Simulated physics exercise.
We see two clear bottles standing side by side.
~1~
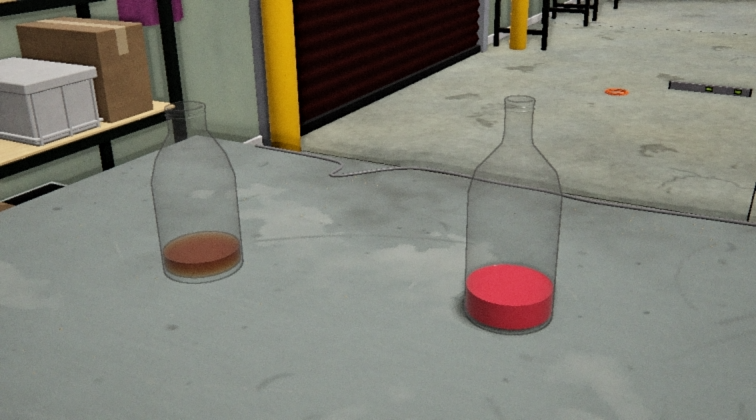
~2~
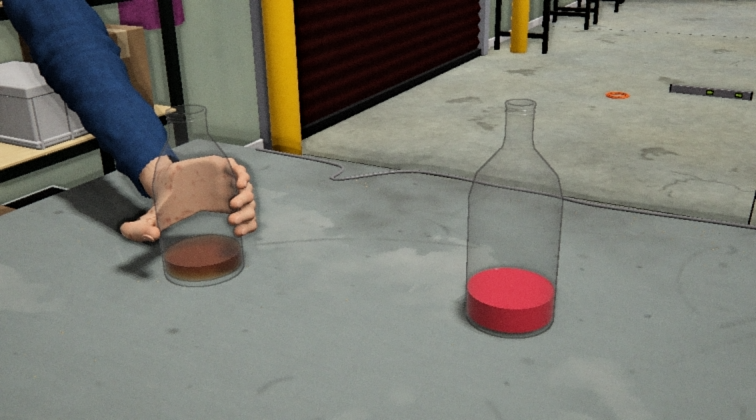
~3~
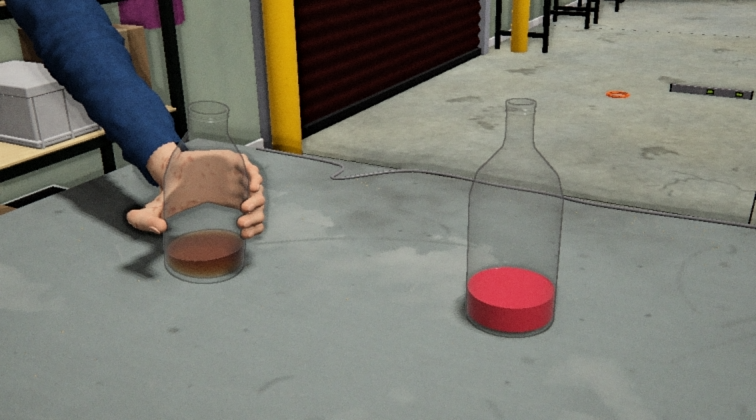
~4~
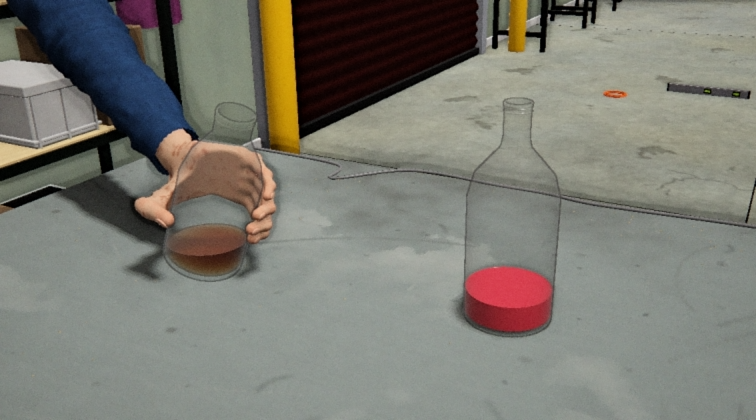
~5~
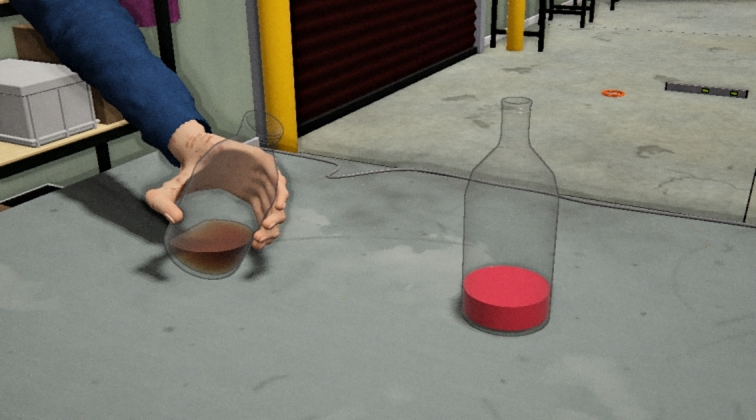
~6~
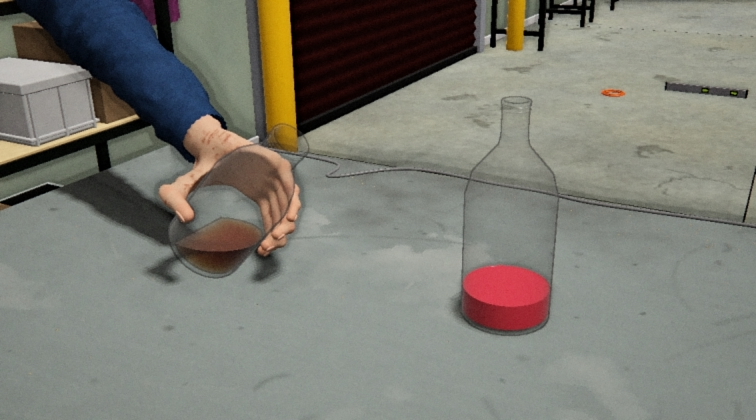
Two clear glass bottles stand on a worn grey tabletop, seen from slightly above in a workshop with shelved boxes, a yellow post and a dark red shutter behind. The left holds a little brown liquid, the right a little bright red. A blue-sleeved arm reaches in from the upper left, grips the left bottle and tilts it steadily away to the right, while the other stays upright.
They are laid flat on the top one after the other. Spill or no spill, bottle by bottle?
Left: No spill, right: No spill.
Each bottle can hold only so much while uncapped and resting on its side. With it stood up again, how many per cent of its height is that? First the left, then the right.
Limits: Around 18 per cent and around 26 per cent.
A moment on, the left bottle is nearly down; left bottle, all still inside.
Further on, the left bottle lies flat; left bottle, all still inside.
When it is over, both lie flat; left bottle, all still inside; right bottle, all still inside.
